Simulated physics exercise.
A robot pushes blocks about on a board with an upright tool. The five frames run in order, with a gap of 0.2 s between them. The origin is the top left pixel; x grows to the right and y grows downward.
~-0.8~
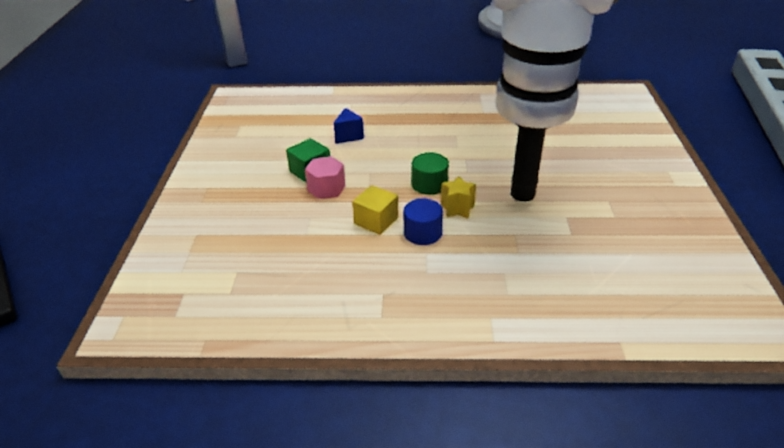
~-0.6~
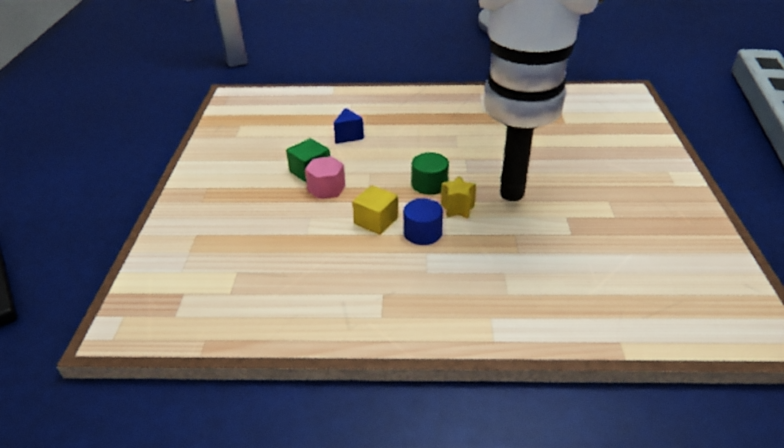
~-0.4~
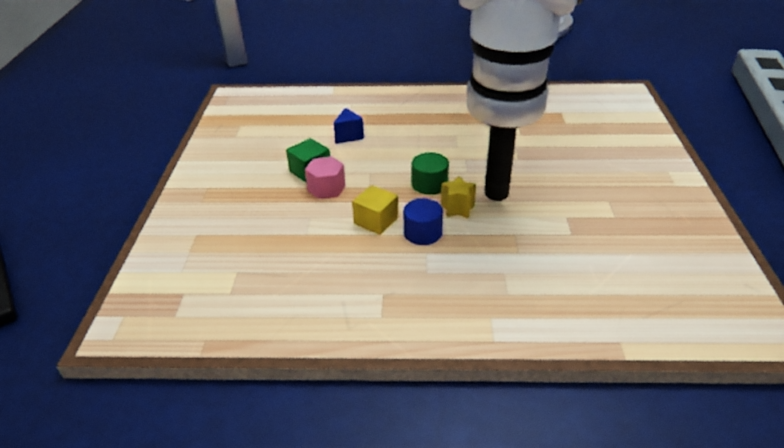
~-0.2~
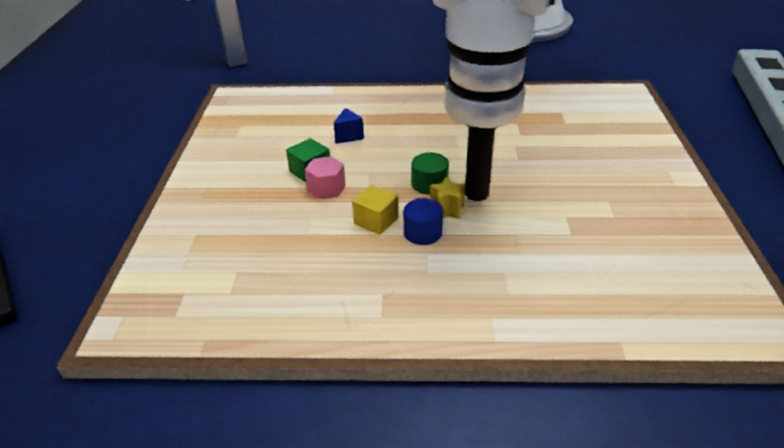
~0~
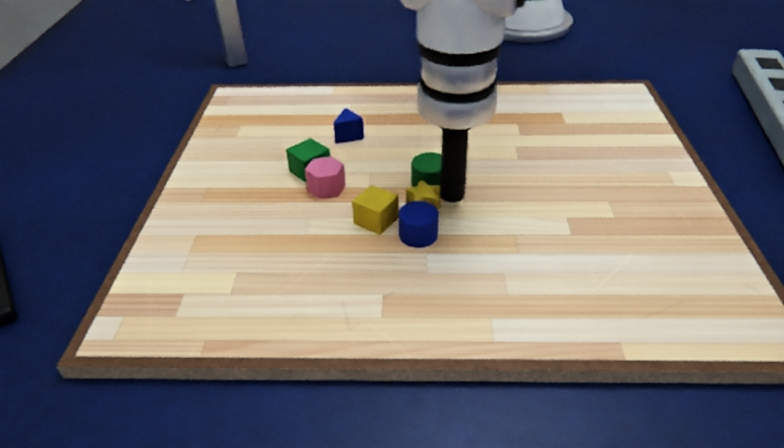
The clip opens on a wooden board scattered with small colored blocks, an upright black-tipped tool standing to the right of a yellow star. The tool slides left across the open wood, then meets the star and pushes it left between the green and blue cylinders, nudging the blue one slightly.
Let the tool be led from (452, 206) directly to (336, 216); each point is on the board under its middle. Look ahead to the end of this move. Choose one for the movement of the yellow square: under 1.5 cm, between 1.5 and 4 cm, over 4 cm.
Travel: Beyond 4 cm.
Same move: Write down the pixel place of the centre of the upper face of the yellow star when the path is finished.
It should be at about (318, 206).
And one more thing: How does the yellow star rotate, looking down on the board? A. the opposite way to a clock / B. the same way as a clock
The answer is A.
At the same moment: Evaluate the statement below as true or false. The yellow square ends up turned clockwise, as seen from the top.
This is false.
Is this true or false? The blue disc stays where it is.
That claim is true.
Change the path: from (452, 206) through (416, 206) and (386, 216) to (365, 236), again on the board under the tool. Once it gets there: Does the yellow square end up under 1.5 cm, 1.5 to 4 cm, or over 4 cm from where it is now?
Final distance: More than 4 cm.
What follows on the original path. One third of the way, tool at (413, 200); yellow square at (354, 204); yellow star at (386, 195).
Two thirds of the way, tool at (374, 203); yellow square at (324, 217), turned 20° anticlockwise; yellow star at (349, 201), turned 35° anticlockwise.
At the end, tool at (335, 206); yellow square at (308, 228), turned 45° anticlockwise; blue disc in place; yellow star at (318, 206), turned 70° anticlockwise.
